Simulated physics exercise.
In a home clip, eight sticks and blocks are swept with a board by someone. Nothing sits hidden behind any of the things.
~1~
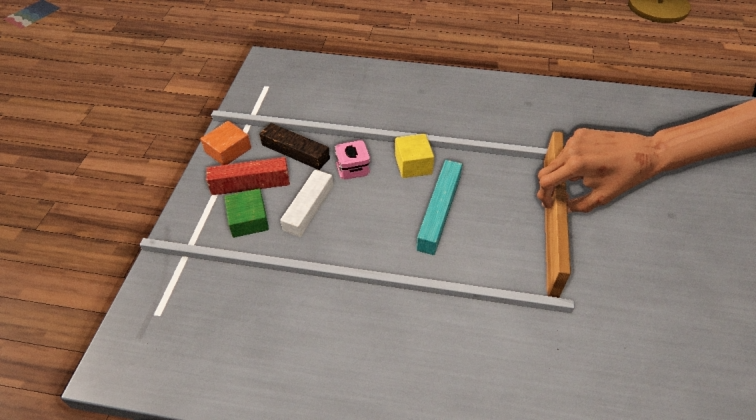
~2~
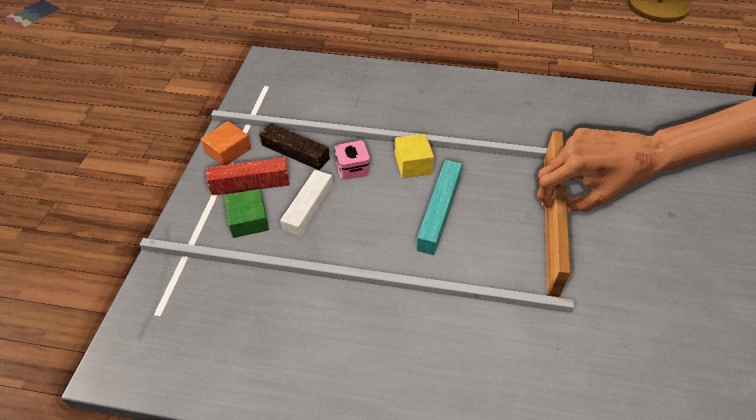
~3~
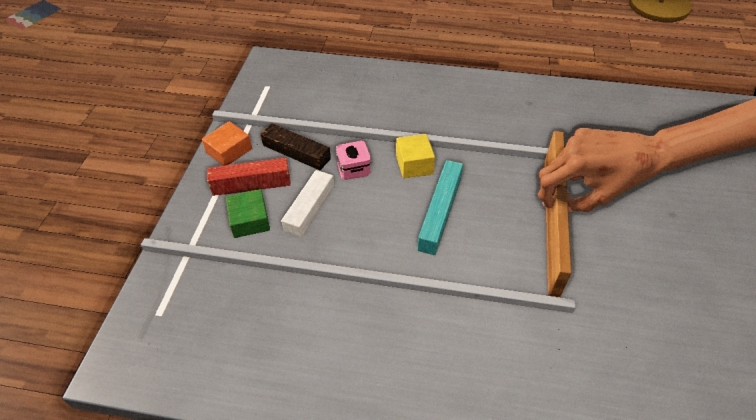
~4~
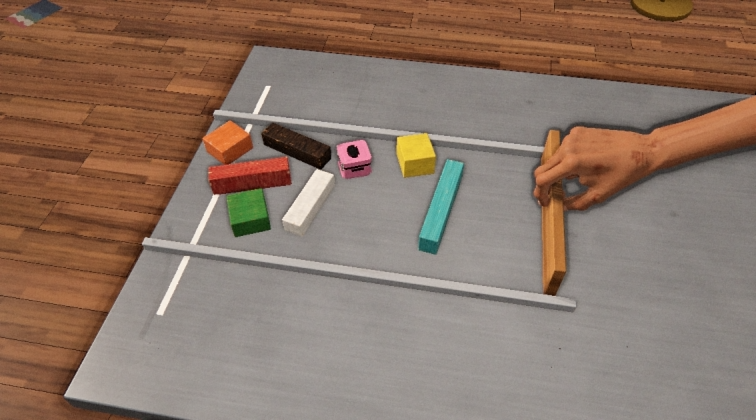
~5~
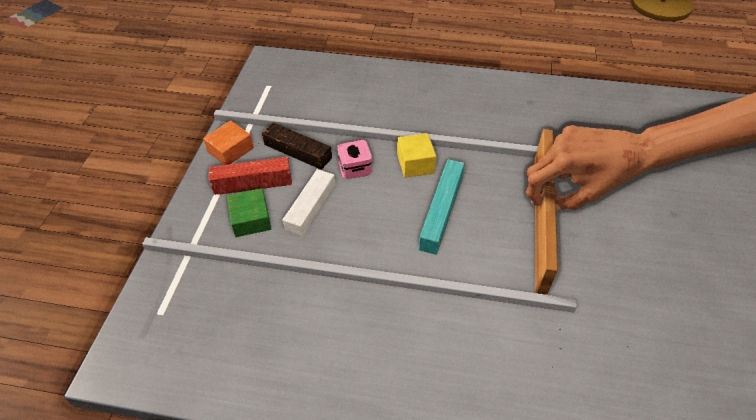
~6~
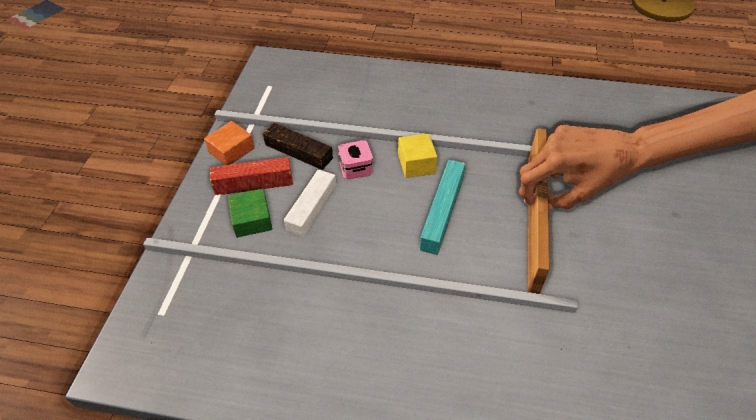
A hand holding a wooden board upright, then sliding it slightly left between two rails toward colourful blocks that stay still.
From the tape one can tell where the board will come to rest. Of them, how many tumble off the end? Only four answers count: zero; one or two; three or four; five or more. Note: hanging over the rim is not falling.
The number gone is middling: Three or four.
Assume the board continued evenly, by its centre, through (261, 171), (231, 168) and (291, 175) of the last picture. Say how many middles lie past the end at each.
Respectively, 0, 4 and 0.
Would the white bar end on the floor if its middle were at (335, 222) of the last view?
It simply keeps its place on top.
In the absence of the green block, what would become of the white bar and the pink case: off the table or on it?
Result - white bar: Up; pink case: Up.
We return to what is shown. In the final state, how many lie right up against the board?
Tally at the end: 2.
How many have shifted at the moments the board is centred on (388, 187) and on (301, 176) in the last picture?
Moved so far: 3, then 8.
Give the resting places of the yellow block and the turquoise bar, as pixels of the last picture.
Middles: Around (222, 129) and around (213, 178).
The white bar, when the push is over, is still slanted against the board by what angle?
The angle is about 0 degrees.
Soon after, none off yet; orange block at rest near (230, 143); red bar at rest near (252, 176); green block at rest near (250, 213).
After that, none off yet; orange block displaced about its own width near (210, 153); red bar displaced about its own width near (188, 180); green block displaced about its own width near (200, 205).
In the end, the number that fall off is three or four; gone, black bar, green block, red bar and orange block.
